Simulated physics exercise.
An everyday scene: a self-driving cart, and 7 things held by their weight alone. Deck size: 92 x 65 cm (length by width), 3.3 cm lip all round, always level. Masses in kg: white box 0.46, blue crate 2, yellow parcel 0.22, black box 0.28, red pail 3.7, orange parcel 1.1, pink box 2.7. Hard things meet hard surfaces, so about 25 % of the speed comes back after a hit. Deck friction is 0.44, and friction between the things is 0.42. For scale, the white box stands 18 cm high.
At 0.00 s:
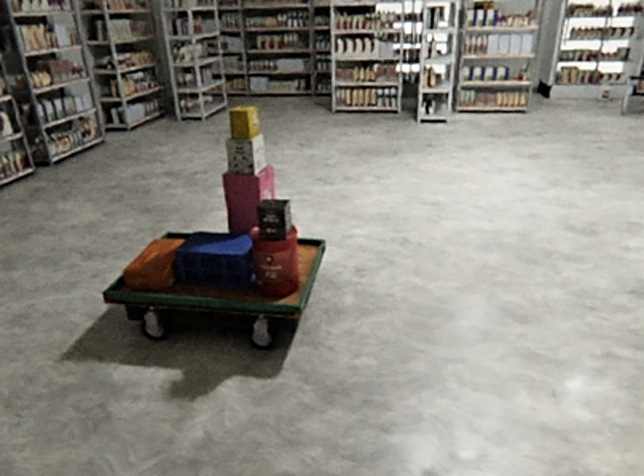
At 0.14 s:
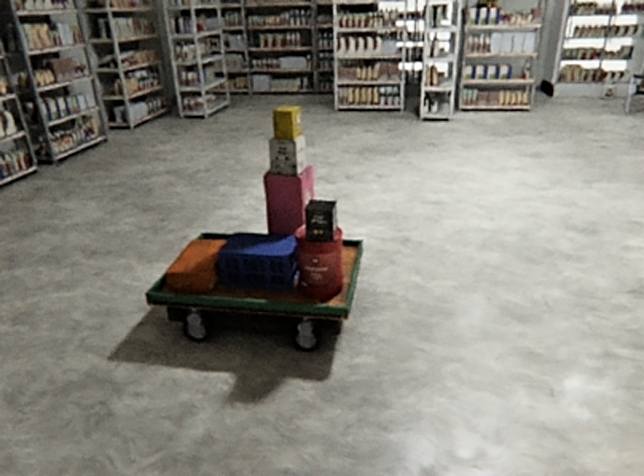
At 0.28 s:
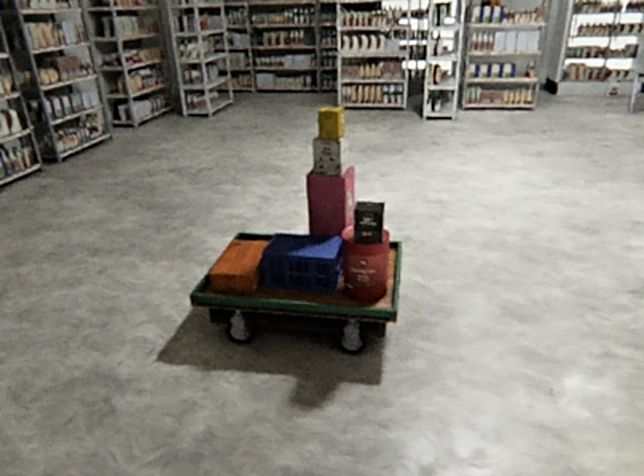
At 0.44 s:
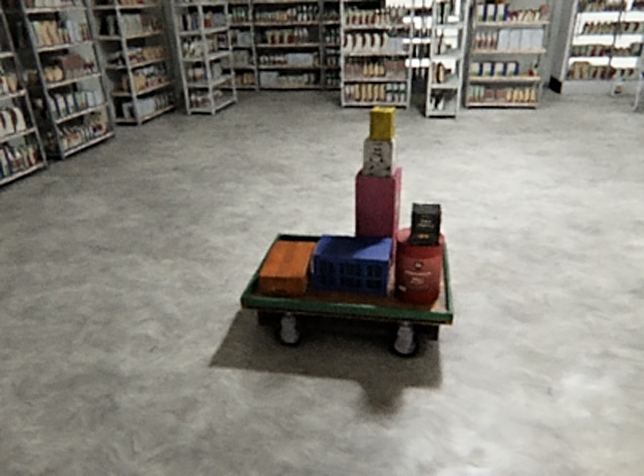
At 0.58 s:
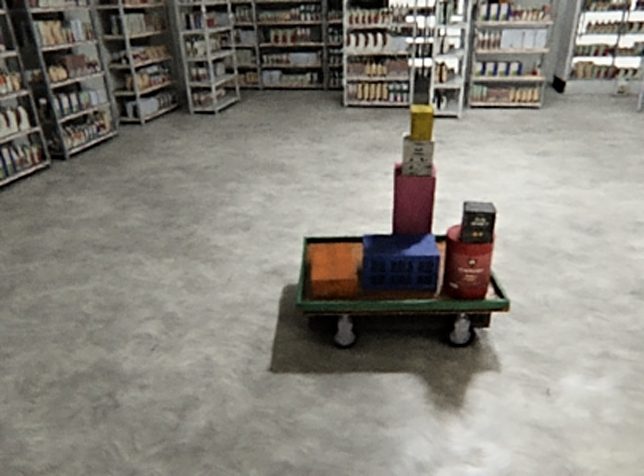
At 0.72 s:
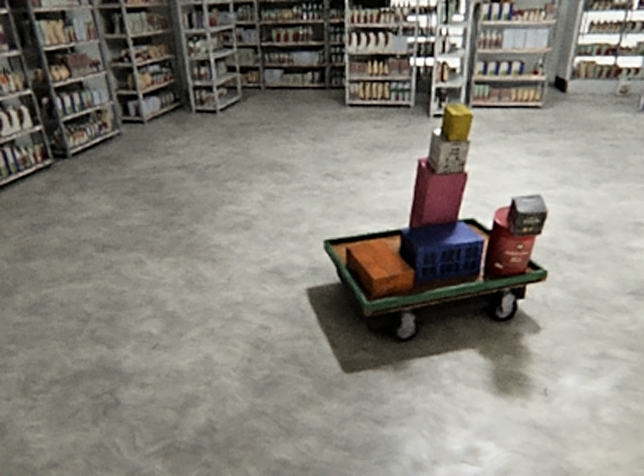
To begin with, a flat cart carrying an orange parcel, a blue crate, a red pail topped by a black box, and a pink, white and yellow stack rolls rightward across a store floor. It then turns, and the stack and the pail lean to the right.
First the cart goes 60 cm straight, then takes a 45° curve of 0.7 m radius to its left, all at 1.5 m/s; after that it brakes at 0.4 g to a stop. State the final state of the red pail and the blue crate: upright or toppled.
Red pail: Toppled; blue crate: Upright.
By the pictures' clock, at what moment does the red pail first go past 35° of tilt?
Time: Roughly 1.1 s.
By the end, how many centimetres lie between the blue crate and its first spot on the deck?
The shift is close to 4 cm.
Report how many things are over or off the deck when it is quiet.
In total, 5.
After 0.92 s, 138 cm covered, turned 44°; red pail leaning 16° near (542, 210); blue crate slid 3 cm near (480, 232); yellow parcel leaning 29°.
After 1.12 s, 163 cm covered, turned 45°; yellow parcel now off the deck; red pail leaning 55° near (554, 189); blue crate slid 3 cm near (510, 220).
After 1.32 s, 173 cm covered, turned 45°; white box and red pail now off the deck; blue crate slid 4 cm near (523, 215); pink box leaning 42°.
After 1.62 s, 174 cm covered, turned 45°, stopped; blue crate slid 4 cm near (524, 215); pink box leaning 45°.
At rest (1.9 s), off the deck and tipped over, white box, yellow parcel, black box and red pail; tipped over on the deck, pink box; the other 2 in place, give or take 10 cm. In the last view, blue crate near (524, 215).
